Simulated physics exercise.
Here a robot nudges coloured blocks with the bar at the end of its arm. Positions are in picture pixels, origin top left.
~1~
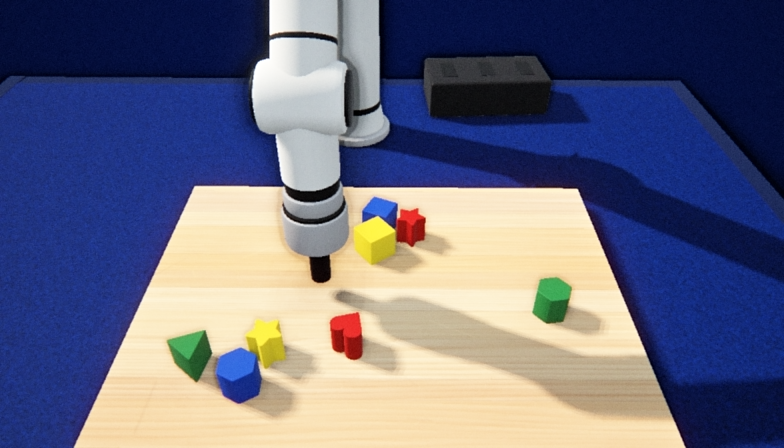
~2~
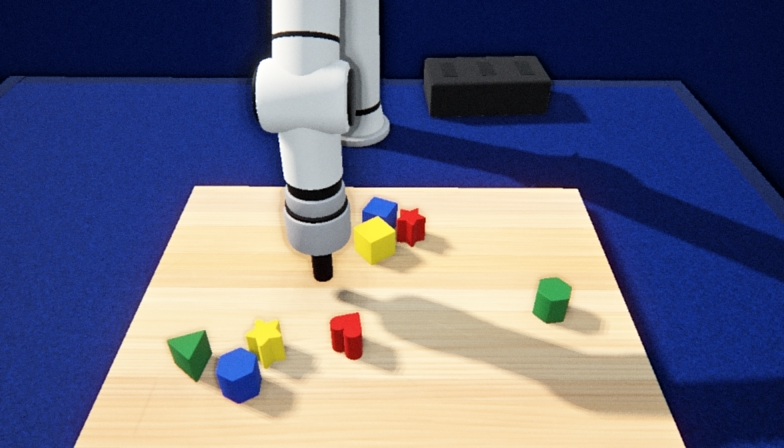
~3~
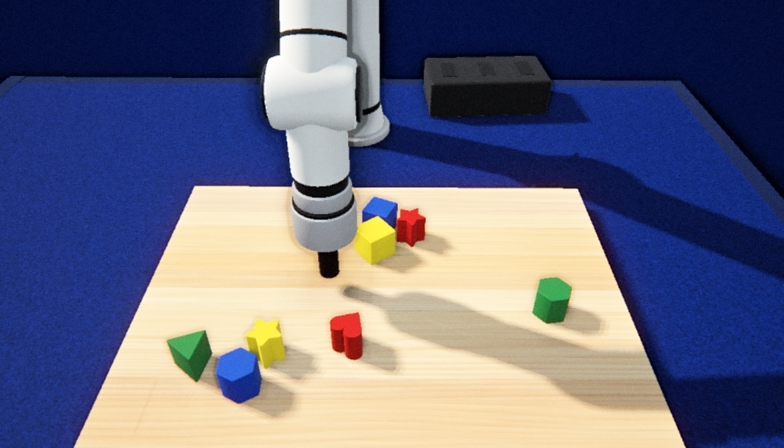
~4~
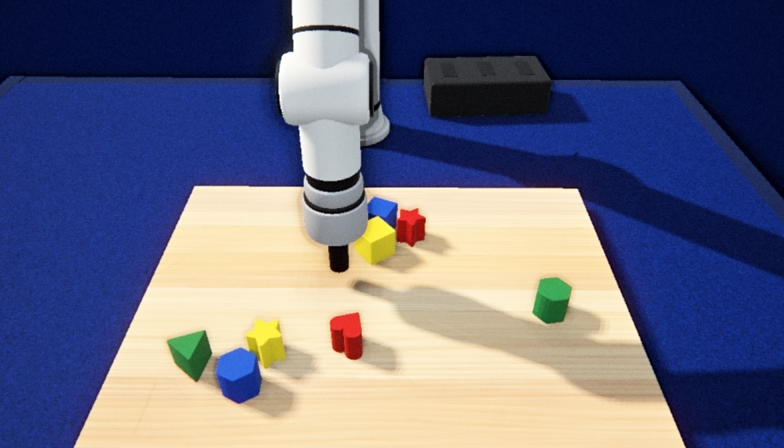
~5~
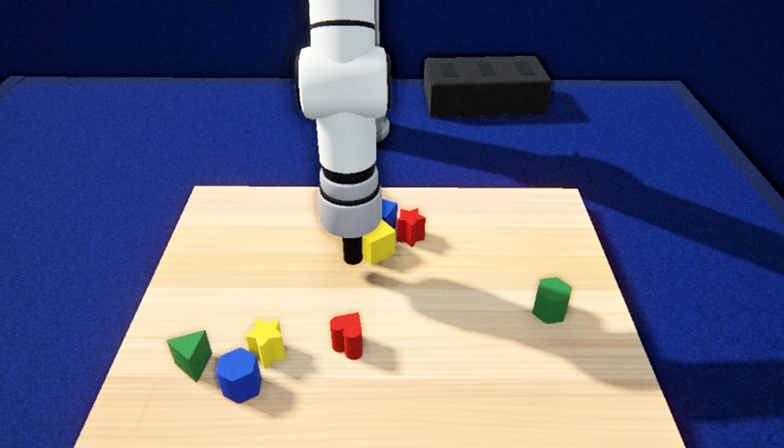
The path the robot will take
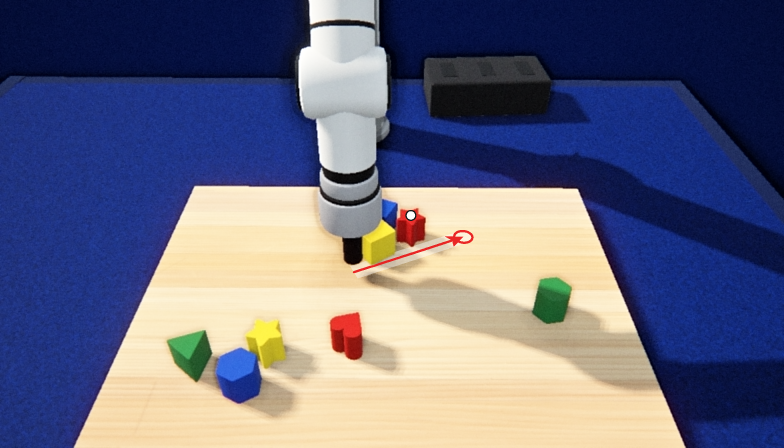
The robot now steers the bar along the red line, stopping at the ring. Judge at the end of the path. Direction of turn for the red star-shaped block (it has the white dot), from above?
It makes a clockwise turn.
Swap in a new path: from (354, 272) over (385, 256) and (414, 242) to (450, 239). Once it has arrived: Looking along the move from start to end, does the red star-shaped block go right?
I believe not.
Path on the board, from (354, 272) directly to (463, 237); the dot is on the red star-shaped block.
On the path given first. One third of the way, bar at (392, 247); yellow four-sided block at (388, 222), turned 55° anticlockwise; blue four-sided block at (380, 202); red star-shaped block at (413, 212), turned 35° clockwise.
Two thirds of the way, bar at (430, 235); yellow four-sided block at (392, 220), turned 75° anticlockwise; blue four-sided block at (379, 201); red star-shaped block at (415, 210), turned 40° clockwise.
At the end, bar at (465, 224); yellow four-sided block at (392, 220), turned 75° anticlockwise; blue four-sided block at (379, 201); red star-shaped block at (415, 210), turned 40° clockwise.
